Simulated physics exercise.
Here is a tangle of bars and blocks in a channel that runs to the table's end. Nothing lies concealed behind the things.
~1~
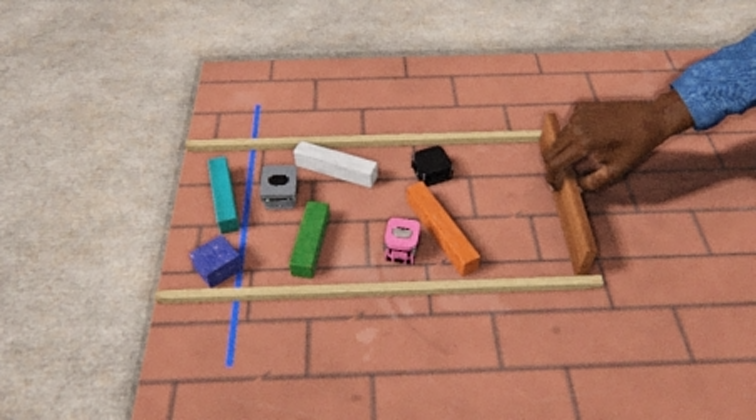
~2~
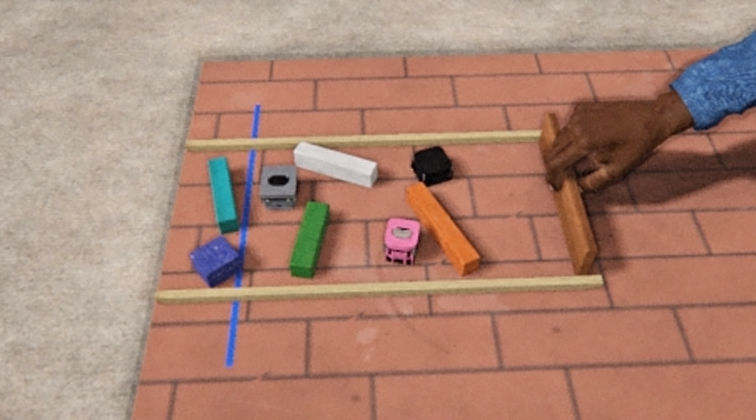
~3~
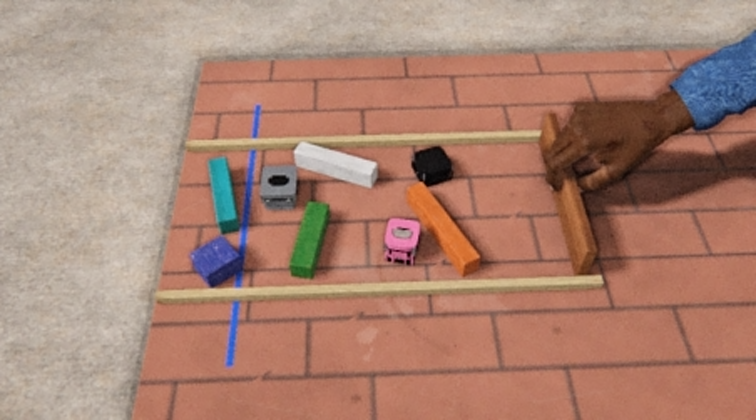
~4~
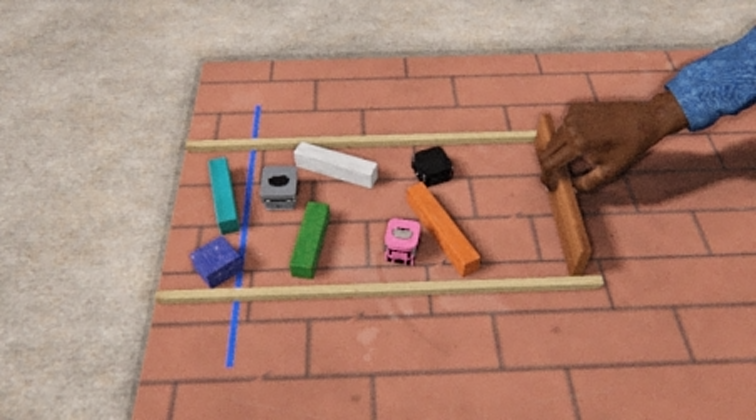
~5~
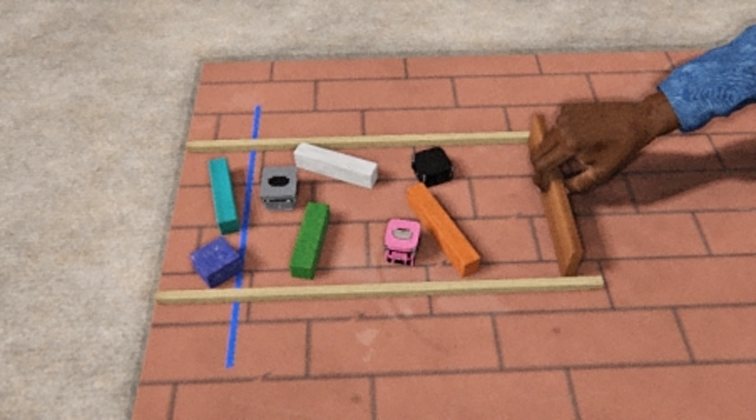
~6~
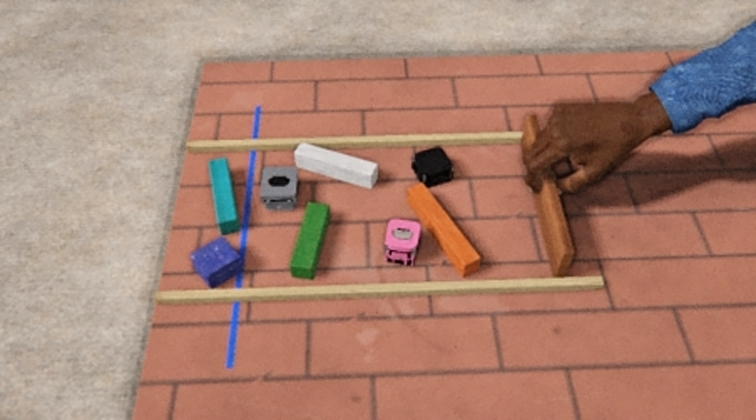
A brown wooden board, held by a hand in a denim sleeve, slid slightly left between two thin rails, while the colourful bars, blocks and small cases scattered around the blue line stayed still.
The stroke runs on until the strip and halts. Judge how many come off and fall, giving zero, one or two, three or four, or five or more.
Most likely, a single one or a pair will tumble down.
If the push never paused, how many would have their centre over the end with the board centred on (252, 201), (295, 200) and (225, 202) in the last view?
In order of the places given, that's 1, 0 and 4.
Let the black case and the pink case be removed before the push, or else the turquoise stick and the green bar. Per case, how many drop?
0 and 0.
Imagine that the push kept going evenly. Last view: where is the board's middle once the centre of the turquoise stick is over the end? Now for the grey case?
With the turquoise stick it sits around (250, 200), with the grey case around (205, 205).
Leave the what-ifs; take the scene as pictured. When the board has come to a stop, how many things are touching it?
It ends up touching 2.
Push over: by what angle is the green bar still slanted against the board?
About 0 degrees.
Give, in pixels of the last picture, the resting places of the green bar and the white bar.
The first comes to rest at (179, 253), and the second at (187, 158).
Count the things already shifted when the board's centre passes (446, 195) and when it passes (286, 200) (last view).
Note: First position 2; second position 8.
A little later, none off yet; turquoise stick at rest near (224, 195); blue block at rest near (217, 263); grey case at rest near (281, 189).
Next, none off yet; turquoise stick shifted a little near (212, 198); blue block shifted a little near (196, 263); grey case shifted about its own width near (240, 199).
When it is over, the number that fall off is one or two; down, blue block.
